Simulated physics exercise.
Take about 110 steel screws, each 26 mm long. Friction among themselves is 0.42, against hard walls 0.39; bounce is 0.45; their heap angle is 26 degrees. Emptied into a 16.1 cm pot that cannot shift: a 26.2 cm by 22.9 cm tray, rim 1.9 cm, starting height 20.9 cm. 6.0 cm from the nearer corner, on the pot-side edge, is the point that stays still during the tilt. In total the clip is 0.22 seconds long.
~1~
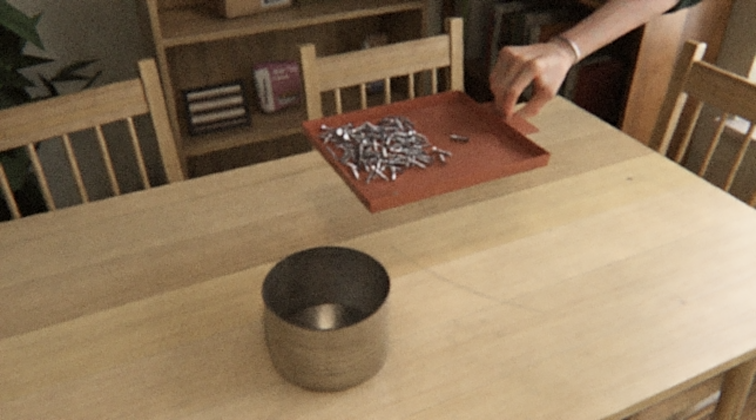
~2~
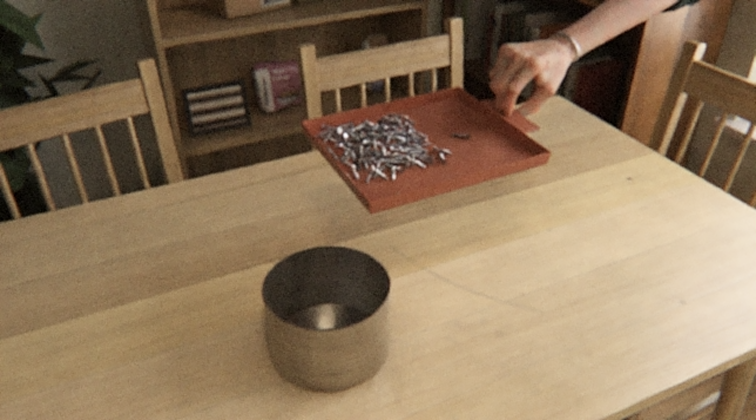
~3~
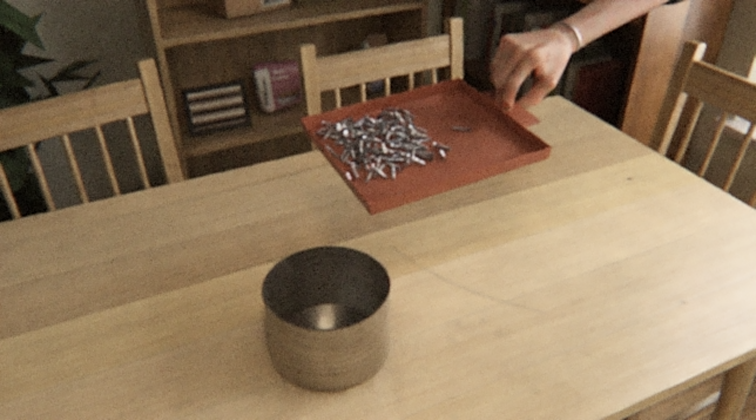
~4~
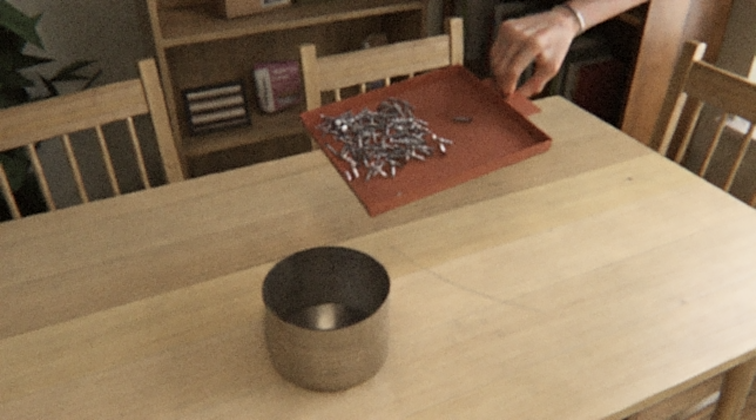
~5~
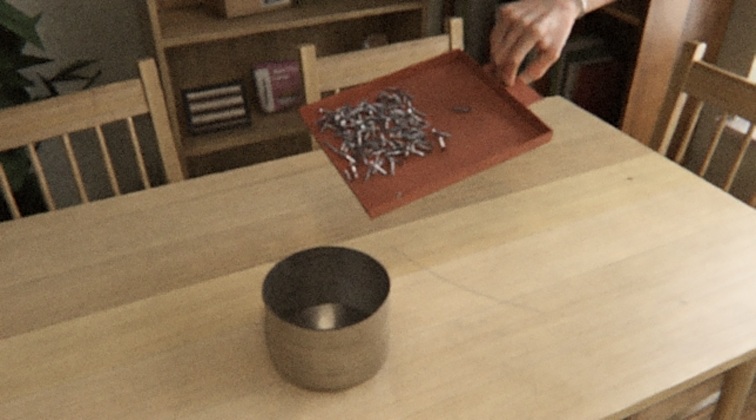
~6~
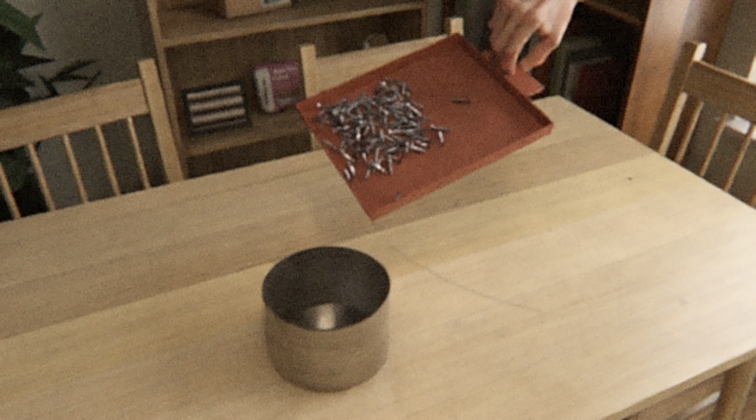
In a room with a bookshelf and wooden chairs behind a pale wooden table, the view looks down from across the tabletop and stays still. A hand at the upper right grips a red tray holding a heap of silvery screws, above and behind a dark metal pot. The hand gradually raises the tray's far side, tilting it toward the front left, while the screws barely shift.
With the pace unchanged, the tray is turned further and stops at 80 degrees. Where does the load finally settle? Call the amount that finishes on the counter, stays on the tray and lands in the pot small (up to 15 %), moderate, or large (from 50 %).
At the end, counter: Small, tray: Small, pot: Large.
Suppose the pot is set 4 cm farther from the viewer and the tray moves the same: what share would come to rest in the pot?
My estimate: Some 55 per cent.
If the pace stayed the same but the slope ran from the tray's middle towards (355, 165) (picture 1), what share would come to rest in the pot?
Around 10 percent of them.
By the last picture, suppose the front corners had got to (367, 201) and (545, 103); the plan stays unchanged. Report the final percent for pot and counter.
That works out as pot 5 and counter 60.
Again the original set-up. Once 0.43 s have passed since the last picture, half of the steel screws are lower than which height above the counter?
Height: Around 22 cm.
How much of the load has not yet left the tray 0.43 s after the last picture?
I'd put it at roughly 95 per cent.
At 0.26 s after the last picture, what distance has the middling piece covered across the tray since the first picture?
Roughly 5 cm.
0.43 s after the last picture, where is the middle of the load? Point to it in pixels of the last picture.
Expected load position: Near (356, 192).
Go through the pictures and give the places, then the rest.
In the first picture, tray tilt 0 degrees, front corners at (371, 200) and (548, 153); middle of the pieces at (375, 146); pot at (327, 285).
In the second picture, tray tilt 1 degrees, front corners at (371, 201) and (549, 152); middle of the pieces at (375, 145).
In the third picture, tray tilt 4 degrees, front corners at (371, 203) and (549, 147), lowest corner left front; middle of the pieces at (375, 142).
In the fourth picture, tray tilt 8 degrees, front corners at (370, 205) and (550, 139), lowest corner left front; middle of the pieces at (374, 137).
In the fifth picture, tray tilt 14 degrees, front corners at (370, 208) and (551, 131), lowest corner left front; middle of the pieces at (374, 132).
In the sixth picture, tray tilt 19 degrees, front corners at (370, 211) and (552, 123), lowest corner left front; middle of the pieces at (373, 128); pot at (327, 285).
Then, 0.26 s after the last picture, tilt 50 degrees; the tray holds 100 %, the pot 0 %.
Then, 0.43 s after the last picture, tilt 70 degrees; the tray holds 95 %, the pot 0 %.
Then, 0.72 s after the last picture, tilt 80 degrees; the tray holds 20 %, the pot 70 %.
In the end, counter 5 %, tray 5 %, pot 90 %.
